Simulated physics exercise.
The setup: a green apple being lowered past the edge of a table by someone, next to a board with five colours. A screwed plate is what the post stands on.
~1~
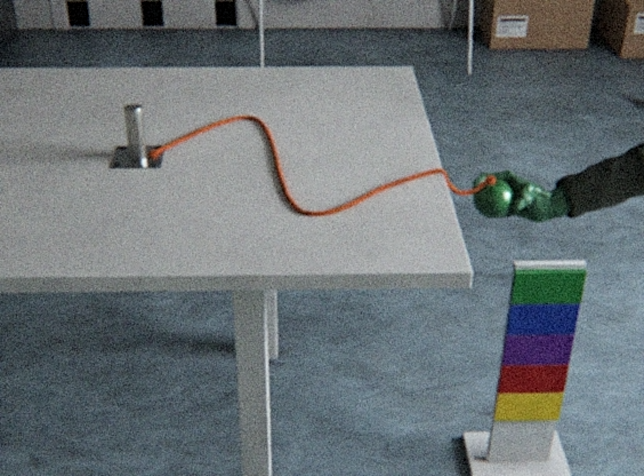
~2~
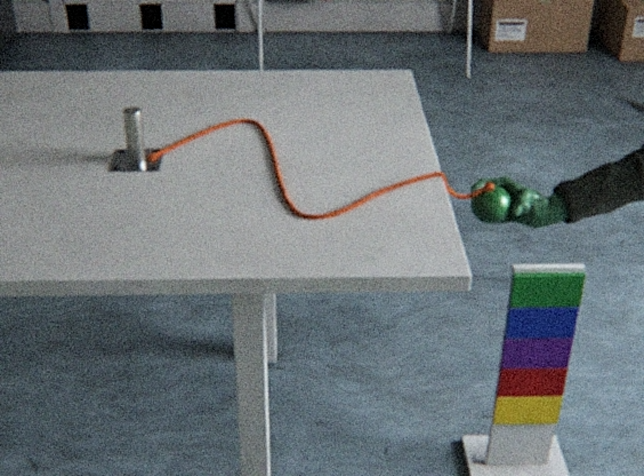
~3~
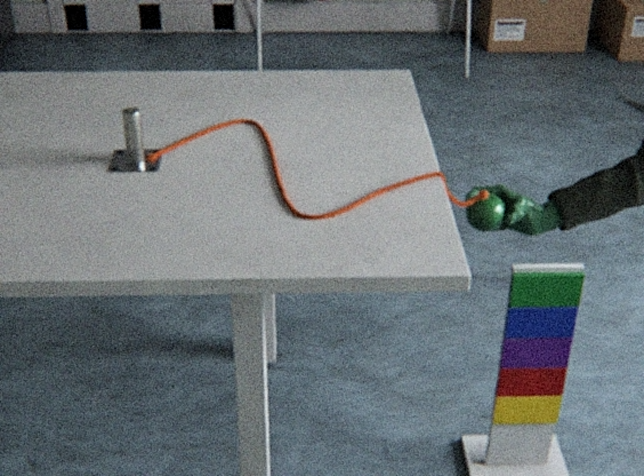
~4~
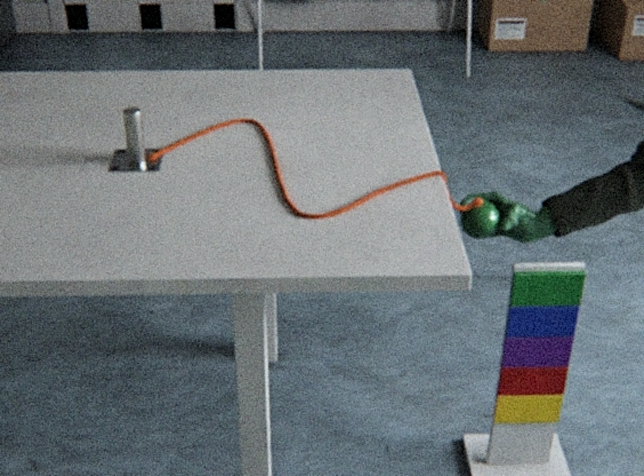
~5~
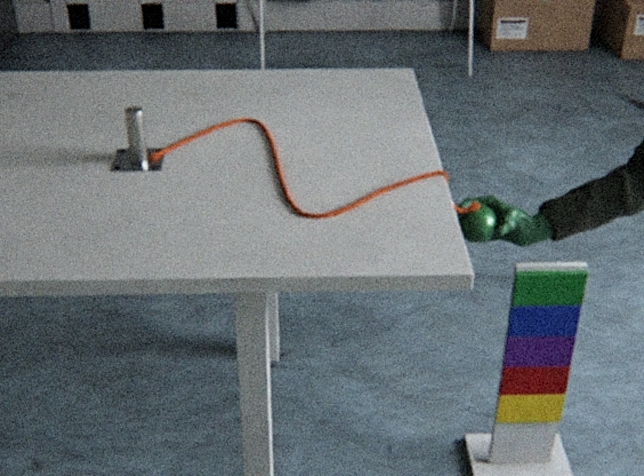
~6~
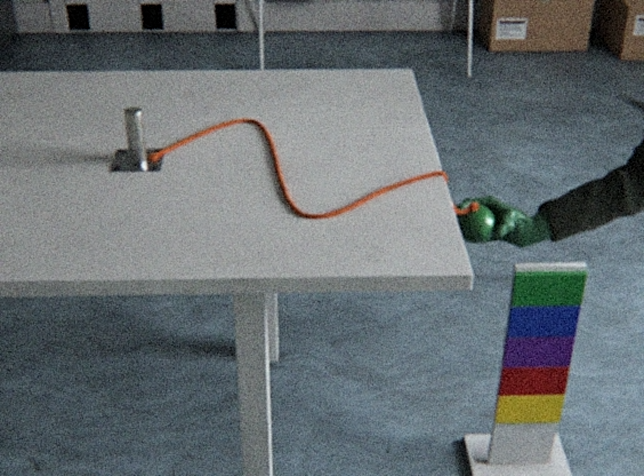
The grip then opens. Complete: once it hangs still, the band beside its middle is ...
... Yellow.
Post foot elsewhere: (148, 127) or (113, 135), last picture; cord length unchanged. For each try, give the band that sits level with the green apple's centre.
Case by case: Yellow, then red.
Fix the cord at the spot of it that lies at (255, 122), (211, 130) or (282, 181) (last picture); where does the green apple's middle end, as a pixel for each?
It comes to rest around (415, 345), (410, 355) and (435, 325) respectively.
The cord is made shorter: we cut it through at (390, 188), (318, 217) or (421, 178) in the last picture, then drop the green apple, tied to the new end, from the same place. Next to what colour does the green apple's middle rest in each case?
Lab note - try 1: Blue; try 2: Higher than all five; try 3: Purple.
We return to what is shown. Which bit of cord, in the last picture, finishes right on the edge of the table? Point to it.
At (283, 187).
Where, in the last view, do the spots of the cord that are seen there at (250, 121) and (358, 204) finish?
The first settles around (286, 156), the second around (428, 250).
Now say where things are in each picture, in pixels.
In the first frame, green apple (493, 199); green (549, 289); blue (544, 320); purple (538, 351); red (534, 380); yellow (529, 408).
In the second frame, green apple (491, 205); cord through (187, 140) (261, 127) (278, 174) (321, 217) (403, 184).
In the third frame, green apple (486, 213).
In the fourth frame, green apple (480, 220); cord through (187, 140) (261, 127) (278, 174) (321, 216) (403, 183).
In the fifth frame, green apple (477, 224).
In the sixth frame, green apple (476, 225); cord through (188, 140) (262, 127) (279, 174) (322, 216) (404, 183).
Soon after, apple near (383, 375); level with yellow.
After that, apple near (437, 398); level with yellow.
In the end, apple near (410, 387); level with yellow. At yellow.
